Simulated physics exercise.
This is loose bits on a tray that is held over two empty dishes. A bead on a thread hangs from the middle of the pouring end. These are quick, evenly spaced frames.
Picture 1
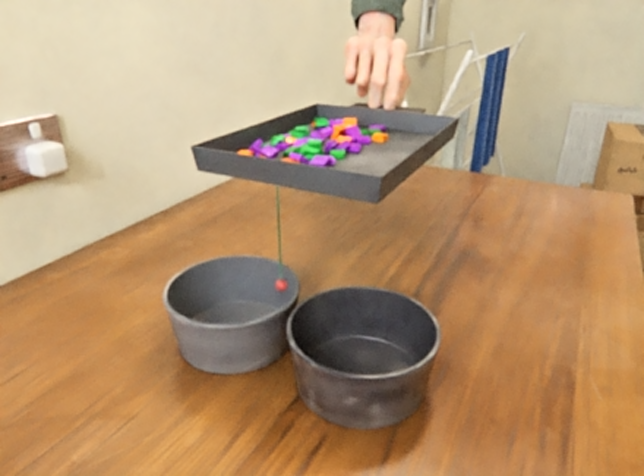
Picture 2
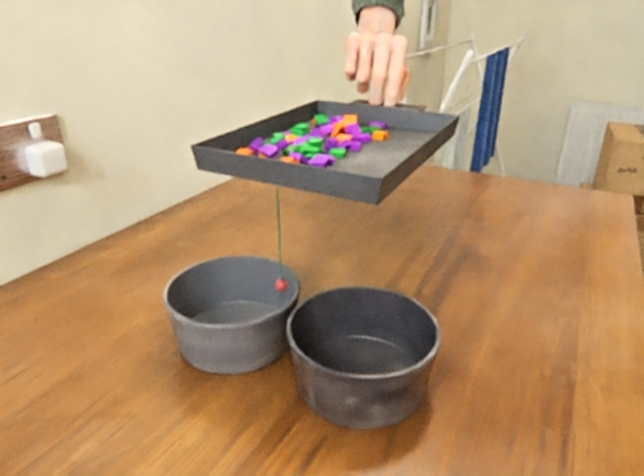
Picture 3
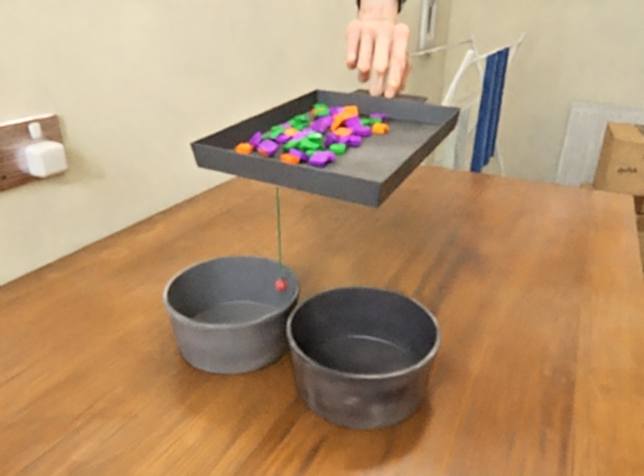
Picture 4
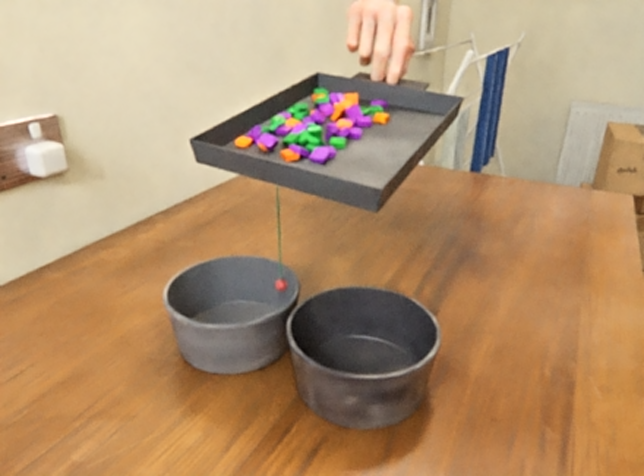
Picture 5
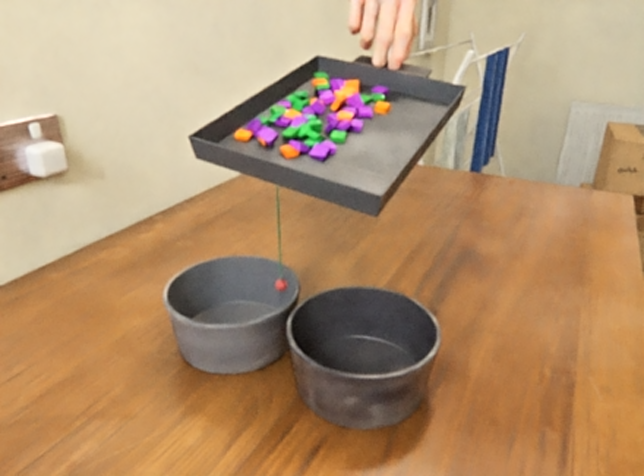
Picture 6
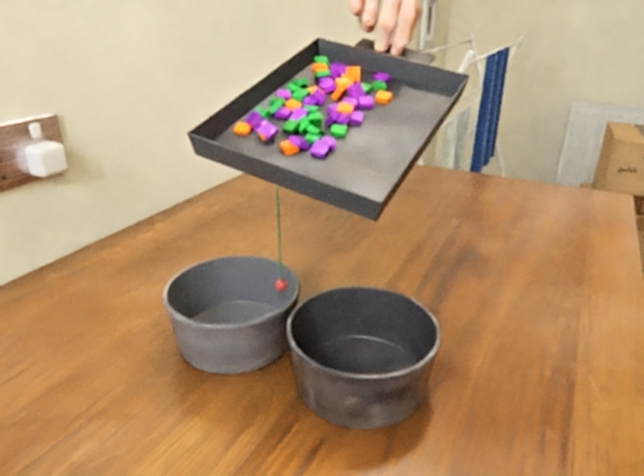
A hand raised the far side of a dark tray of small purple, green and orange pieces above two empty dishes, gradually tilting it toward the front, its right front corner dipping lowest.
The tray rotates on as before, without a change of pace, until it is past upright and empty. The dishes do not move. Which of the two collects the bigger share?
More goes to the right dish.
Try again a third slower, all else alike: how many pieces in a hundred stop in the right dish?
Near 100 %.
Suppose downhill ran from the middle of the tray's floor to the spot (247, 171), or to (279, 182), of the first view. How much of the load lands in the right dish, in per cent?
Roughly 0 per cent, and 10 per cent.
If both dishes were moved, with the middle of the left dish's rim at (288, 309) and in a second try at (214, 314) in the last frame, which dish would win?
In turn: The left-hand dish; the right dish.
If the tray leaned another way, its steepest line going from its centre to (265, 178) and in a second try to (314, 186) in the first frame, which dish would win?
First the left dish, then right.
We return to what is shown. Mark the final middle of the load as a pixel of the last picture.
At about (359, 375).
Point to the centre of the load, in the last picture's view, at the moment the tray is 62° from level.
Near (345, 175).
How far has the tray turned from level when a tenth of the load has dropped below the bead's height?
At some 75 degrees.
Soon, tray tipped steeply; nearly all on the tray; a stray few in the air.
A while on, tray tipped right over; most on the tray; about a quarter in the right dish; a stray few in the air.
Towards the end, tray tipped past a quarter turn; nearly all in the right dish; a stray few outside both.
Finally, tray tipped past a quarter turn; nearly all in the right dish; none in the left dish; a stray few outside both.
